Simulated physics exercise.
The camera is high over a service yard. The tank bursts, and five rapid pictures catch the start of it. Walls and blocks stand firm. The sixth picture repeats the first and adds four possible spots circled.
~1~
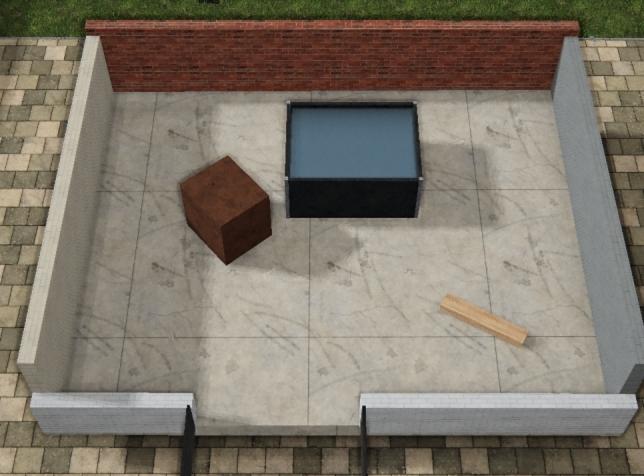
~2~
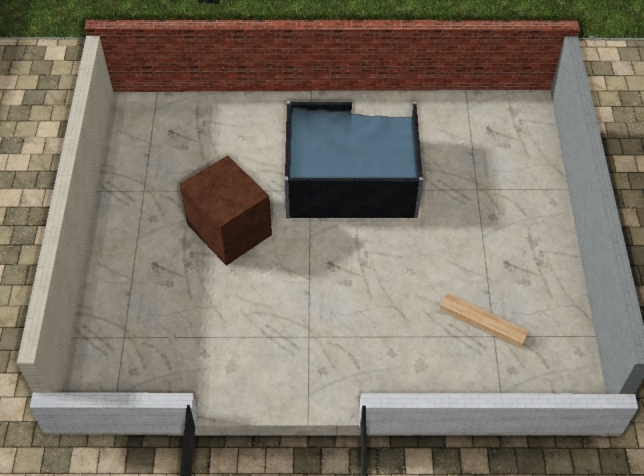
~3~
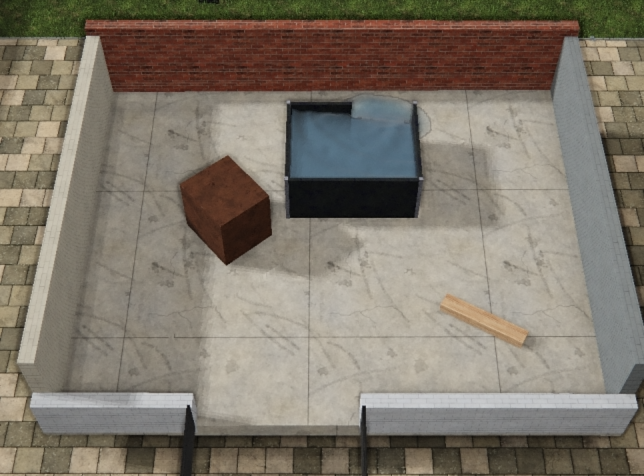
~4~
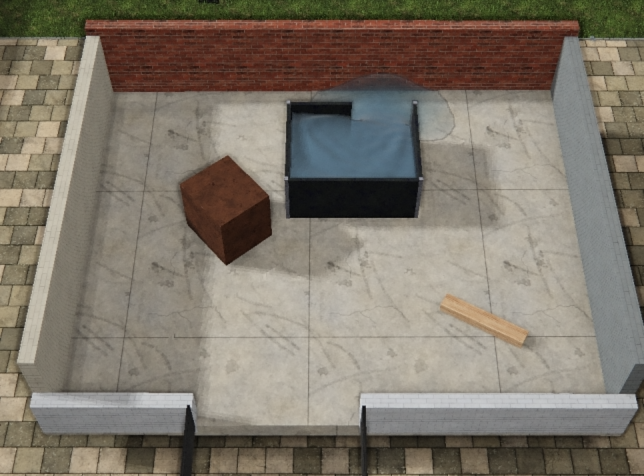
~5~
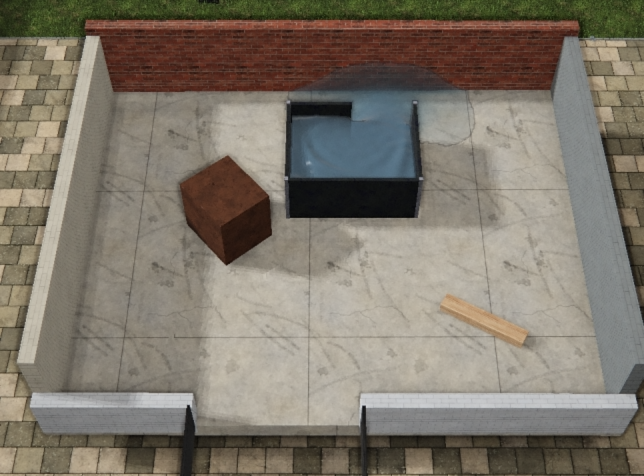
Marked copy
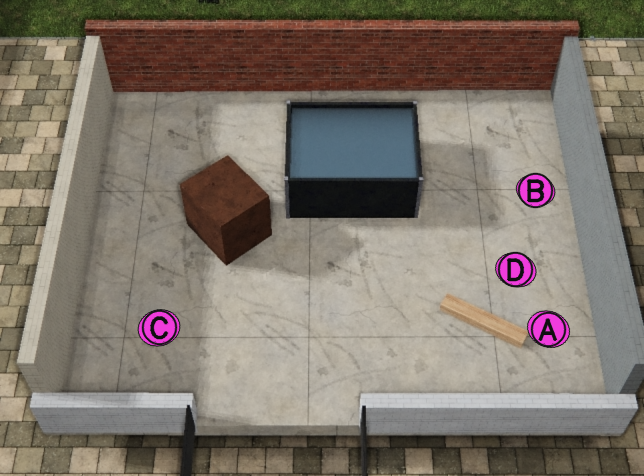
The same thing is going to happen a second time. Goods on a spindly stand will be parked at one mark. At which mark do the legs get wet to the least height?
D works best here.
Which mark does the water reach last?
That is spot C.
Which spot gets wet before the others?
Here it is spot B.
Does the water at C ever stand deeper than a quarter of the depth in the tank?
No, it does not.
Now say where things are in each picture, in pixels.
The first picture shows tank full, its middle at (353, 143); open gate at (277, 398).
In the second picture, water covers 1 % of the ground, its front hidden from here.
The third picture shows front seen at (358, 98), 3 % of the ground wet.
The fourth picture shows front seen at (323, 90), 6 % of the ground wet.
The fifth picture shows front seen at (293, 91), 8 % of the ground wet.
On the marked copy, A at (548, 329); B at (535, 190); C at (159, 327); D at (515, 269).
For spot A, the water peaks at about 16 % of the depth that stood in the tank.
For spot B, the water peaks at about 18 % of the depth that stood in the tank.
For spot C, the water peaks at about 14 % of the depth that stood in the tank.
For spot D, the water peaks at about 7 % of the depth that stood in the tank.
